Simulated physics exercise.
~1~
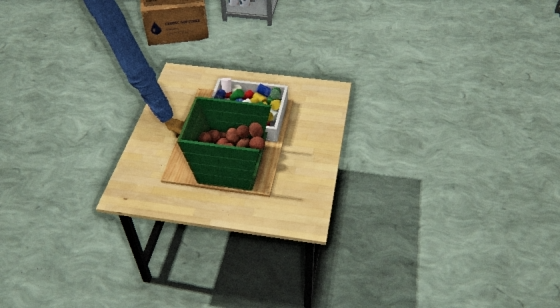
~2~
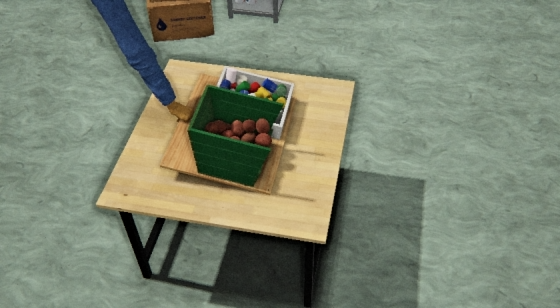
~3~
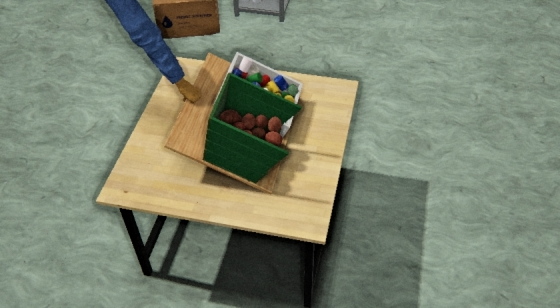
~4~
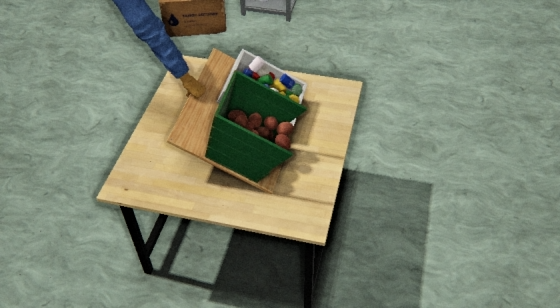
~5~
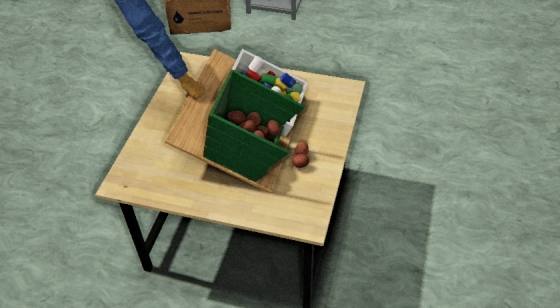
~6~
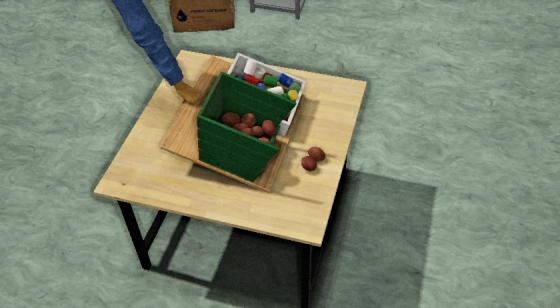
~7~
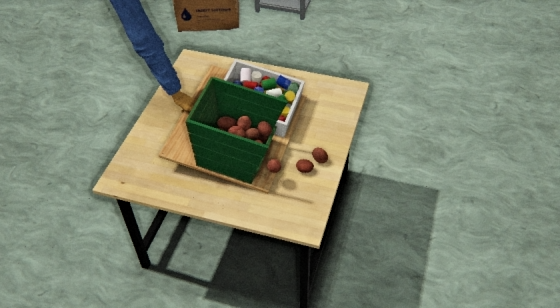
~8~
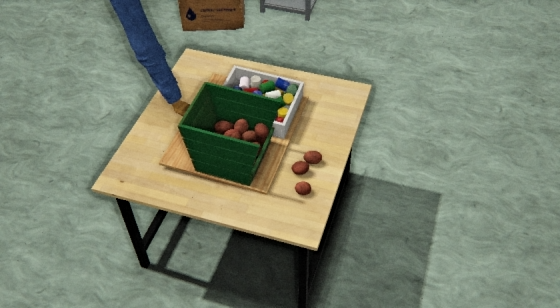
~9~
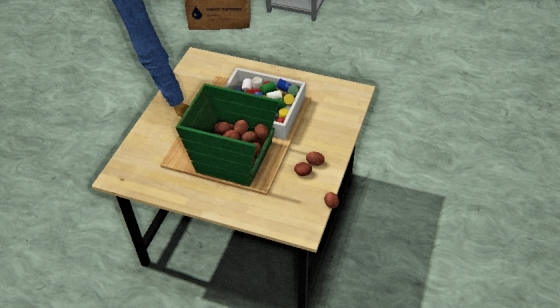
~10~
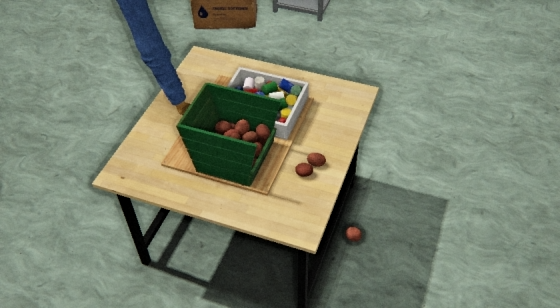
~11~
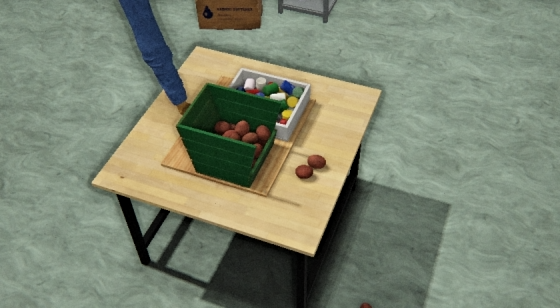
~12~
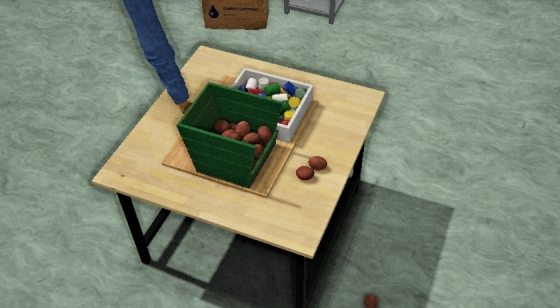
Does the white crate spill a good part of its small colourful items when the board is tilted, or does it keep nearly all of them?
It keeps nearly all of them. The small colourful items stay inside the white crate, and only red potatoes from the green crate end up outside.
